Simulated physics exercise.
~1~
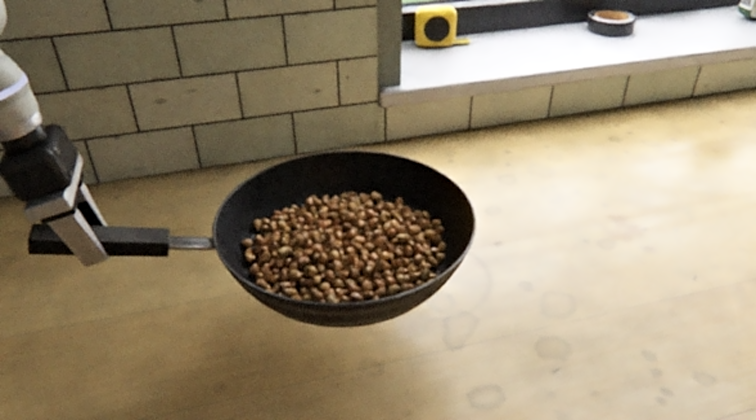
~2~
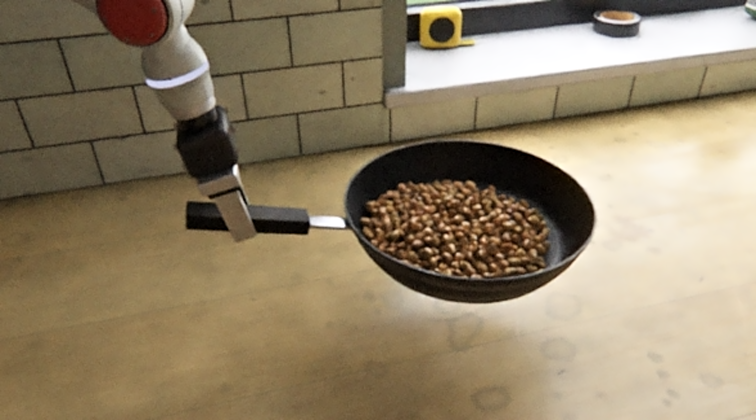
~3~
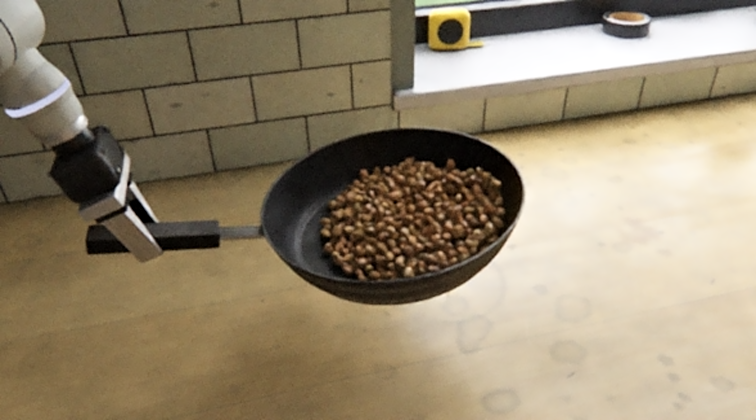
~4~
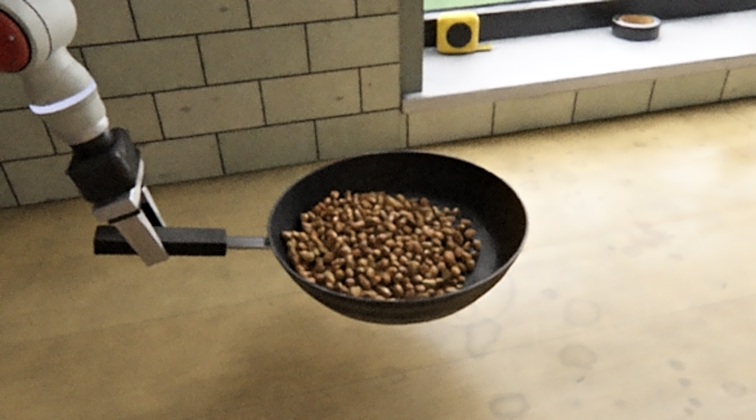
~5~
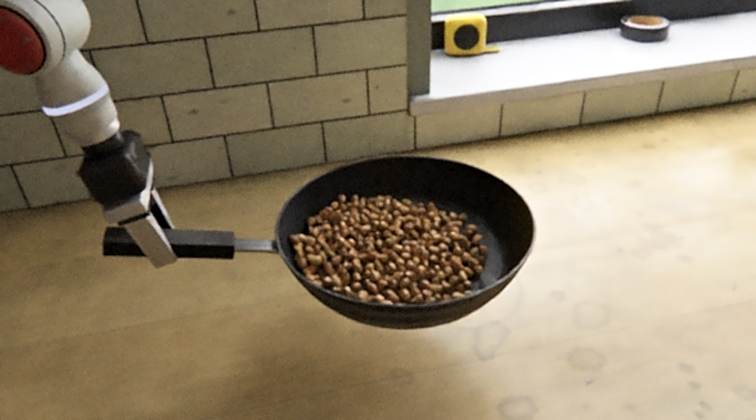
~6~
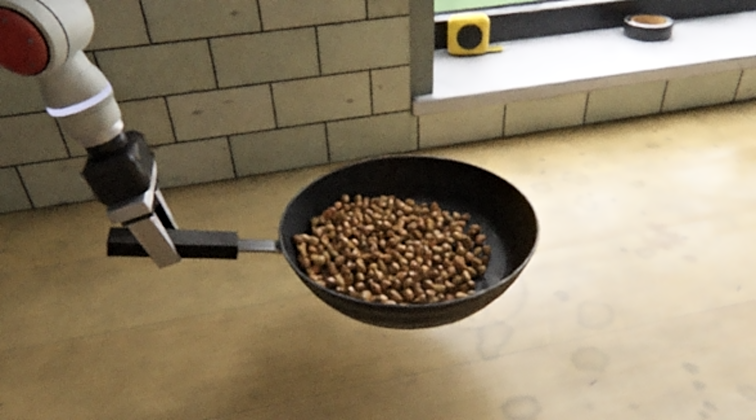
Above a wooden counter, a robot arm swings a black frying pan of brown beans right, then left, and steadies it level.
